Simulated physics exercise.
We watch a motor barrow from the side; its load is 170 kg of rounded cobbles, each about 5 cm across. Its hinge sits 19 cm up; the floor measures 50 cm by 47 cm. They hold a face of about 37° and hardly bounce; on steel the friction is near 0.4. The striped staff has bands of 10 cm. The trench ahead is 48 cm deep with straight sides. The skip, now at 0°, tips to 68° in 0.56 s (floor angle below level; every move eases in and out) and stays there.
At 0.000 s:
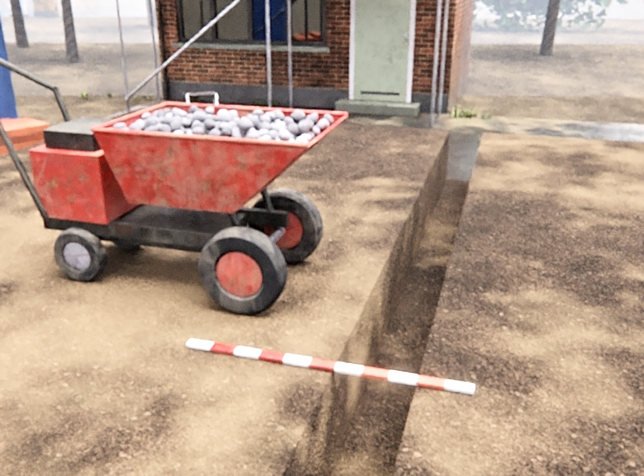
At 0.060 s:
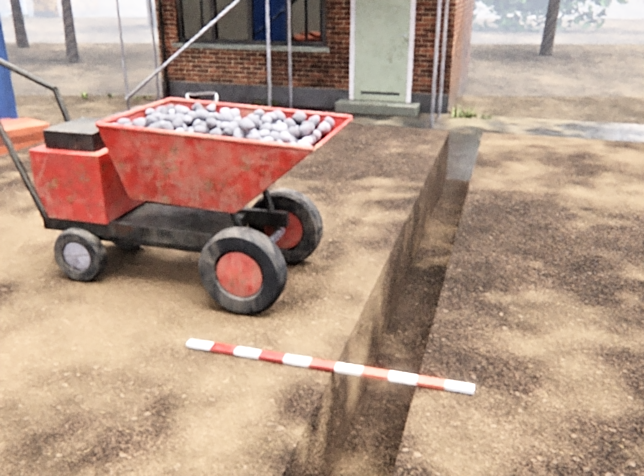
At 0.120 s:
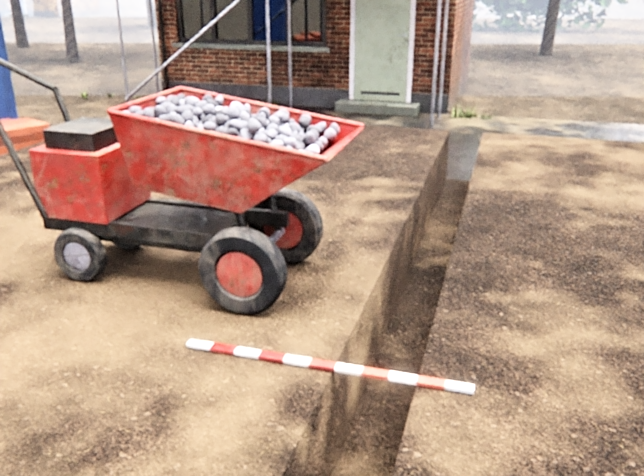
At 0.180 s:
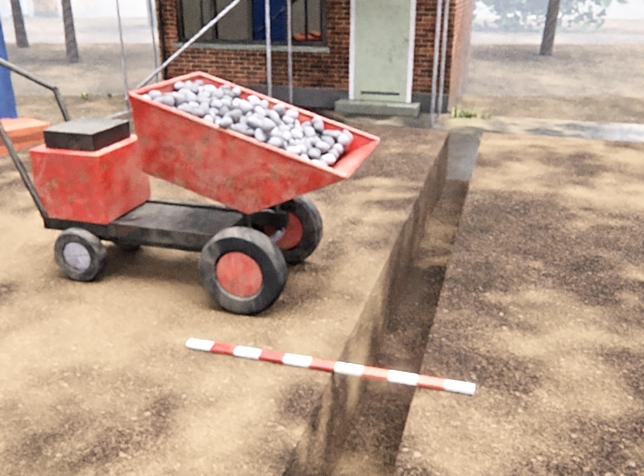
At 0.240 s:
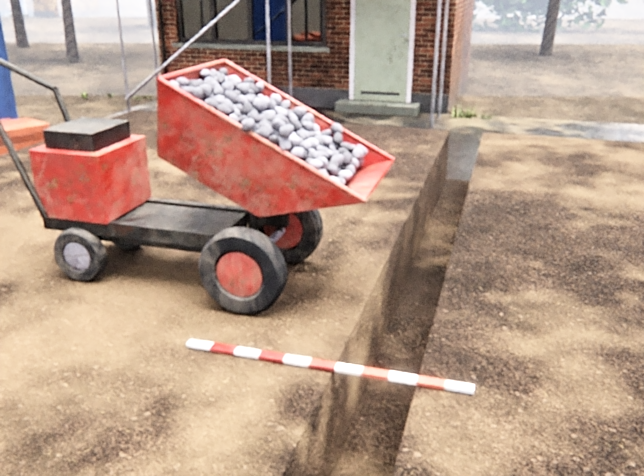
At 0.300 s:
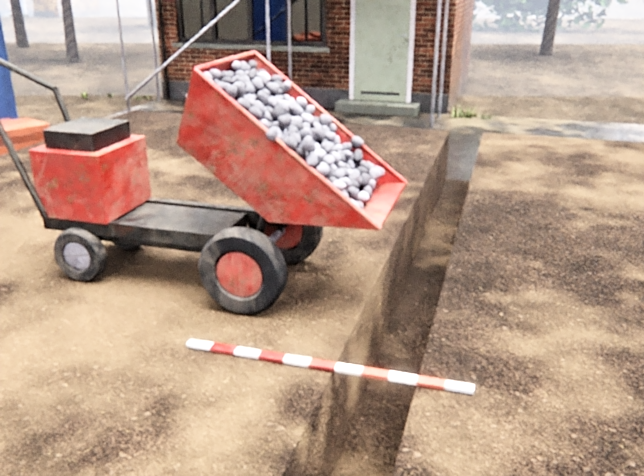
A red skip full of grey cobbles tilts steadily down to the right beside a trench.
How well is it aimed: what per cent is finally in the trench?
Roughly 35 per cent ends in the trench.
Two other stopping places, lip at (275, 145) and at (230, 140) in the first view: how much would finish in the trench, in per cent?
About 65 and 80 per cent.
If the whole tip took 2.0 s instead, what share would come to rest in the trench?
It would be near 55 per cent.
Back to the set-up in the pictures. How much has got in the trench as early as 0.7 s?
Some 10 per cent.
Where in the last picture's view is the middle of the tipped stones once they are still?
Around (485, 309).
After 0.4 s the floor is at 57°; 100 % in the skip; the foremost stones are at (399, 238).
After 0.7 s the floor is at 68°; 66 % in the skip, 11 % in the trench, 22 % past the trench; the foremost stones are at (494, 310).
After 1.0 s the floor is at 68°; 10 % in the skip, 24 % in the trench, 66 % past the trench; the foremost stones are past the picture's edge.
After 3.0 s the floor is at 68°; 0 % in the skip, 35 % in the trench, 65 % past the trench; the foremost stones are past the picture's edge.
